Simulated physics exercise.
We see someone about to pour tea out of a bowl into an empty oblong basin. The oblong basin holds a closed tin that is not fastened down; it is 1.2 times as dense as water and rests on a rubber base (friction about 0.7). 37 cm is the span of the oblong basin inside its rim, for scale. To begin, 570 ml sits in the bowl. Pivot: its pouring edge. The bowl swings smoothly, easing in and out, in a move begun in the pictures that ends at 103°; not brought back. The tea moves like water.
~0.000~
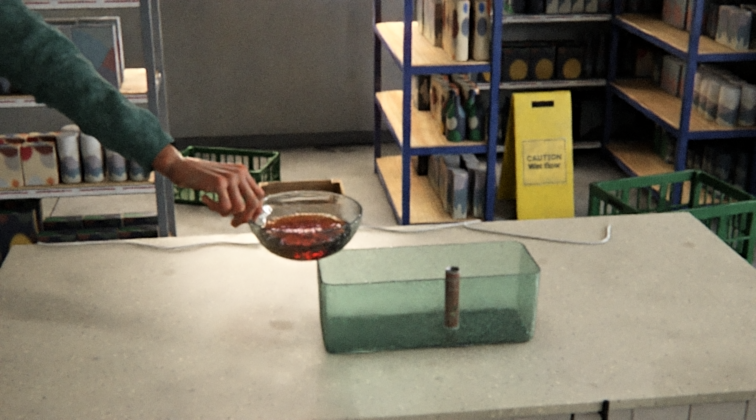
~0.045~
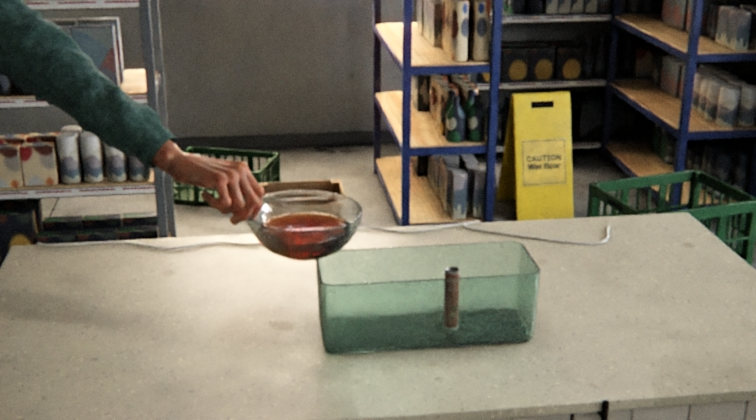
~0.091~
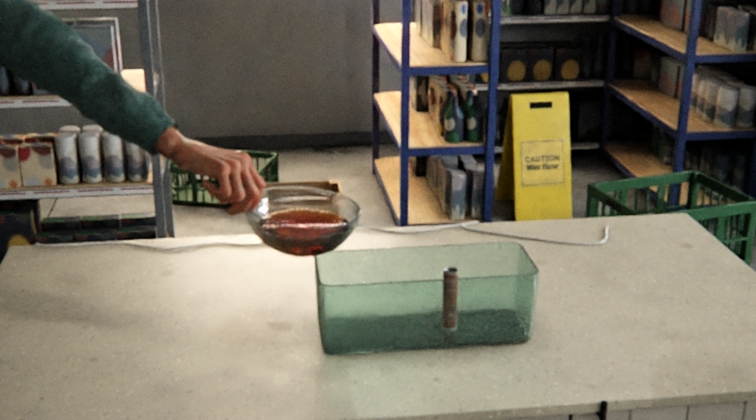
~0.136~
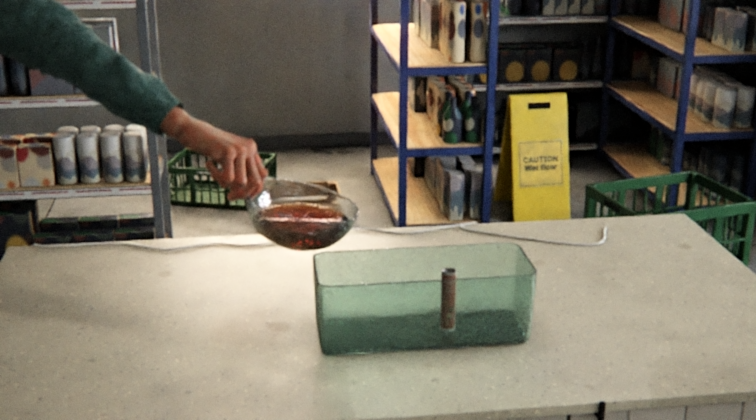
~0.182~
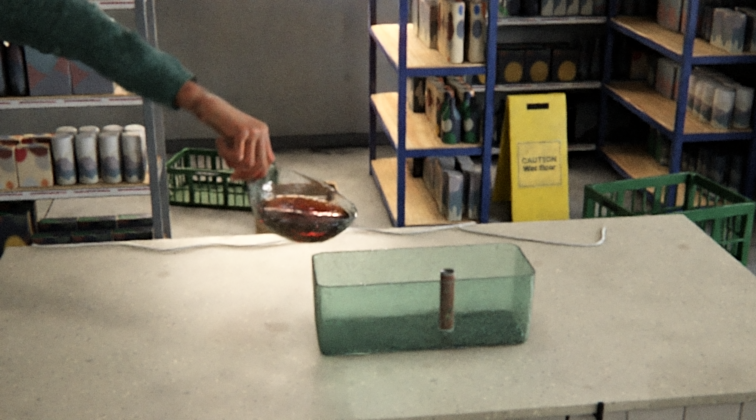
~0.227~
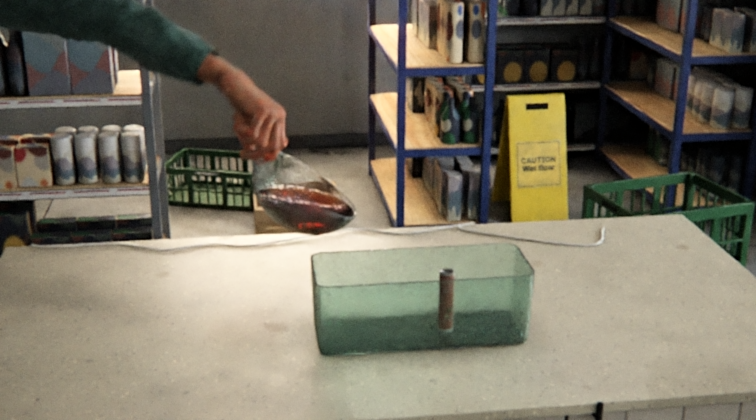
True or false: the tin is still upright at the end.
False.
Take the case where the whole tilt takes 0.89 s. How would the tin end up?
The tin would stay balanced.
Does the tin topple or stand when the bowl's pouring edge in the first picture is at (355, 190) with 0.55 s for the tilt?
Then it goes over.
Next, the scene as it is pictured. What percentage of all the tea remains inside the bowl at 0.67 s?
0 %.
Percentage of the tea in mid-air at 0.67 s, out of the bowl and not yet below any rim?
Estimate: Around 1 per cent.
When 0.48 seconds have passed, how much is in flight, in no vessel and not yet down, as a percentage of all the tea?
Around 72 in a hundred.
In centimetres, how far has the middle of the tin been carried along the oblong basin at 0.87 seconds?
Around 2 cm.
Then, 0.48 s in, the tilt is 96° and 19 per cent is still to pour; the tin stands where it began.
Then, 0.67 s in, the tilt is 103° and 0 per cent is still to pour; the tin leans 21°.
Then, 0.87 s in, the tilt is 103° and 0 per cent is still to pour; the tin leans 47°.
Then, 1.08 s in, the tilt is 103° and 0 per cent is still to pour; the tin lies on its side.
Finally, the tin lies on its side.
